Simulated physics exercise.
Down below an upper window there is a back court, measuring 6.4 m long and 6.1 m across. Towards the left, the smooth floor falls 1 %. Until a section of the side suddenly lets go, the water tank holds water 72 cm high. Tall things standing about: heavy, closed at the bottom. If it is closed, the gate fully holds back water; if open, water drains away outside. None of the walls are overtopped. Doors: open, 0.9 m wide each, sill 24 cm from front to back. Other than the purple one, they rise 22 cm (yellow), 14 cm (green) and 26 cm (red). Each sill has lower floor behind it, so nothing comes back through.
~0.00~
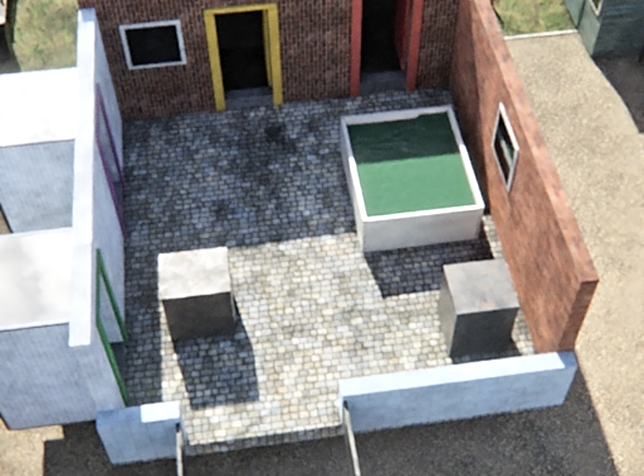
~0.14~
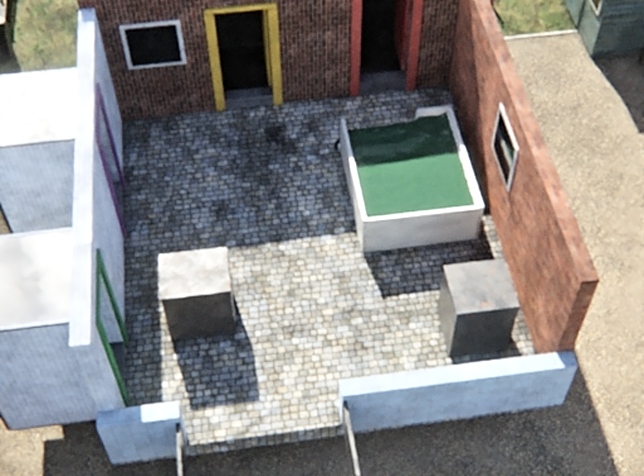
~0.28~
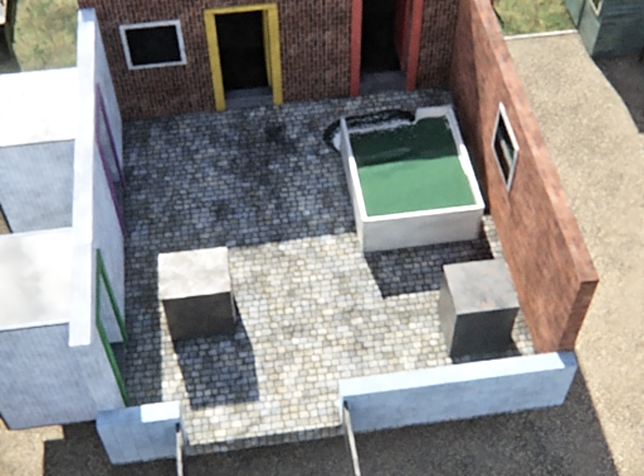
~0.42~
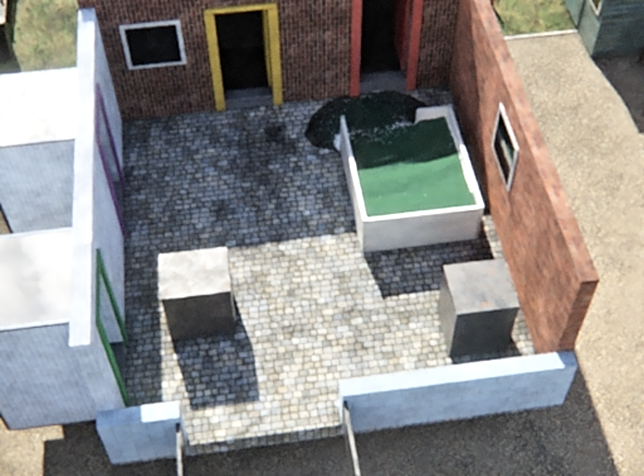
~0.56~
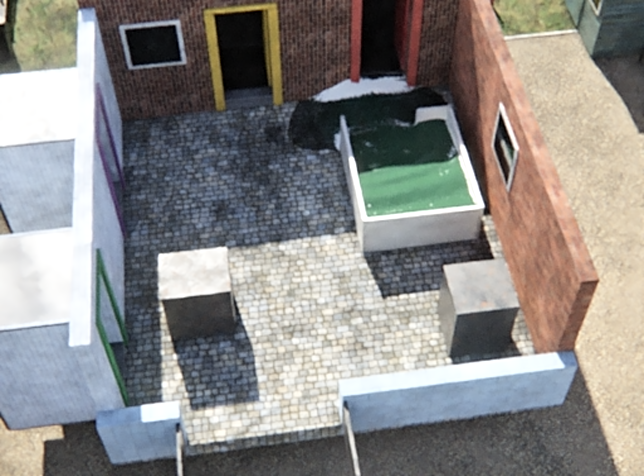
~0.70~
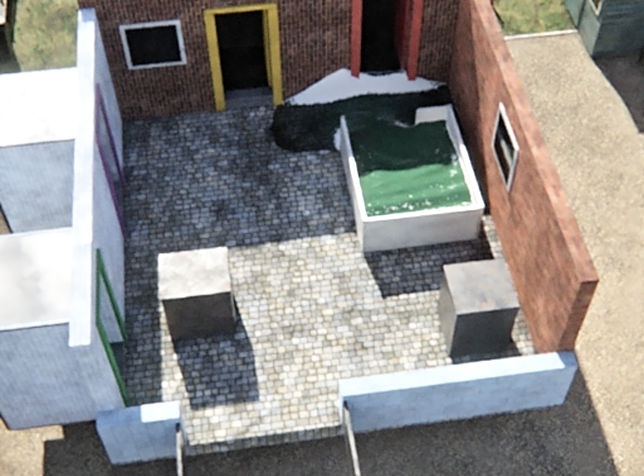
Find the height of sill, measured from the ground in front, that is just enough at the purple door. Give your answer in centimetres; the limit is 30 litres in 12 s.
Roughly 11 cm is just enough.
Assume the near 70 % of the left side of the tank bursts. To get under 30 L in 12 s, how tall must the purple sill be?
Required height: Approx. 24 cm.
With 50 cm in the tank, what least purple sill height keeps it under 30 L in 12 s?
About 7.5 centimetres.
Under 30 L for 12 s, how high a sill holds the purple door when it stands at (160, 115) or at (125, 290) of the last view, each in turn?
About 13.5 cm, then about 7.5 cm.
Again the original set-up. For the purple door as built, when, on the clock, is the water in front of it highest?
Crest at t of about 3.0 s.
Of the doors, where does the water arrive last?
That would be the green door.
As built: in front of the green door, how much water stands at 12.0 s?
Some 10.0 centimetres.
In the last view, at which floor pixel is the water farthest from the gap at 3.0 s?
Look about (125, 283) in the last picture.
After 1.4 s water covers 15 % of the floor, deepest (50 cm) near (357, 98); it has not reached the purple door.
After 3.0 s water covers 40 % of the floor, deepest (34 cm) near (442, 88); 18 cm at the purple door, 0 litres in over its 26 cm sill.
After 12.0 s water covers 100 % of the floor, deepest (11 cm) near (127, 415); 8 cm at the purple door, 0 litres in over its 26 cm sill.
At the purple door as built, the water arrived by 2.4 s and peaked near 18 cm at 3.0 s.
With a sill of 9.5 cm, 46 litres would have come in within the 12 s; with 13 cm, 13 litres. So under 30 litres takes about 11 cm.
